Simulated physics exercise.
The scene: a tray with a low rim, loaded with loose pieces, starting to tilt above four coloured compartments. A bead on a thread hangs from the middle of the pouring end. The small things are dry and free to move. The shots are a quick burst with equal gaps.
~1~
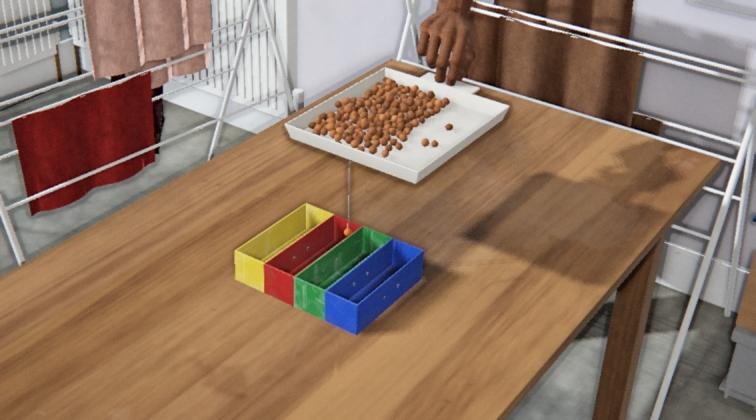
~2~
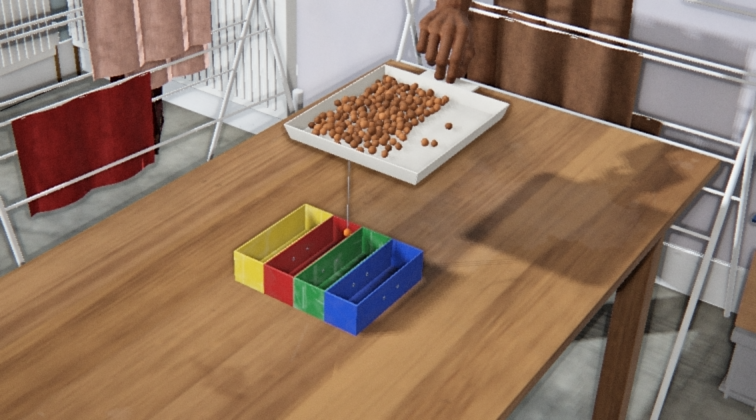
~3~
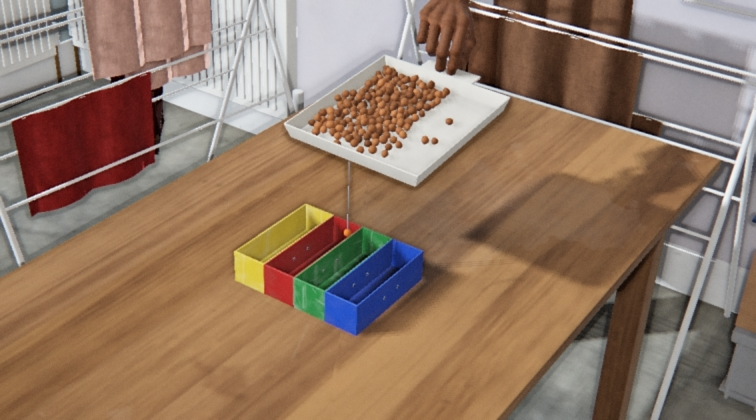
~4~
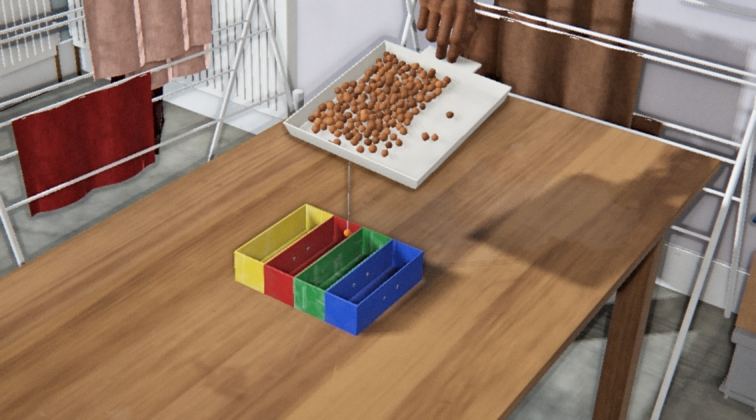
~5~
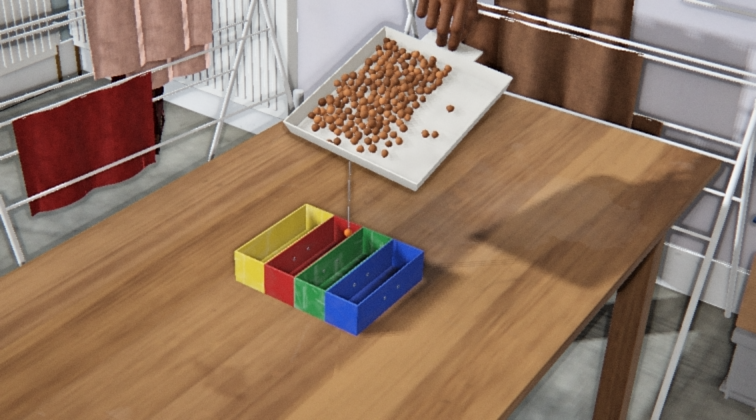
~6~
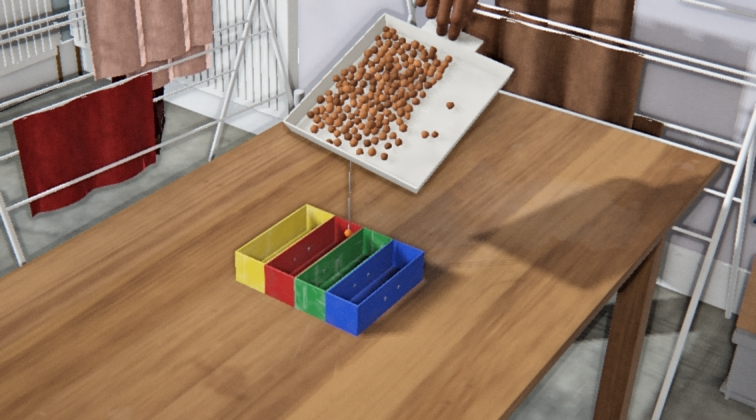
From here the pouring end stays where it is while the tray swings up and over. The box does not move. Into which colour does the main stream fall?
The blue one ends fullest.
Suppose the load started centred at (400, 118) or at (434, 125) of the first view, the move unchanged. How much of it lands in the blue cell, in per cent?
Near 40 % and 30 %.
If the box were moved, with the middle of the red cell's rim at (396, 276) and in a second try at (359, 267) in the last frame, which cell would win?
In turn: The red cell; green.
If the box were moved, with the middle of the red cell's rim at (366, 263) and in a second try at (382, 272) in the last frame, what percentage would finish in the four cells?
Roughly 100 per cent, and 90 per cent.
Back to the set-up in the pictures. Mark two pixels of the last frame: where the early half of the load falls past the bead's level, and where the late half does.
Around (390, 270) and then (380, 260).
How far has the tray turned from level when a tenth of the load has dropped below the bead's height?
Near 75 degrees.
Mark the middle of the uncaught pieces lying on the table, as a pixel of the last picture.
Near (429, 331).
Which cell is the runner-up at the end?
In second place: The green one.
Soon, tray tipped steeply; most on the tray; a stray few in the blue cell; a small part falling or outside the box.
A while on, tray tipped past a quarter turn; a small part on the tray; about a quarter in the blue cell; a small part in the green cell; a stray few in the red cell; about half falling or outside the box.
Towards the end, tray tipped past a quarter turn; about a third in the blue cell; about a quarter in the green cell; a stray few in the red cell; about a third falling or outside the box.
Finally, tray tipped past a quarter turn; about a third in the blue cell; about a quarter in the green cell; a stray few in the red cell; none in the yellow cell; about a third outside the box.
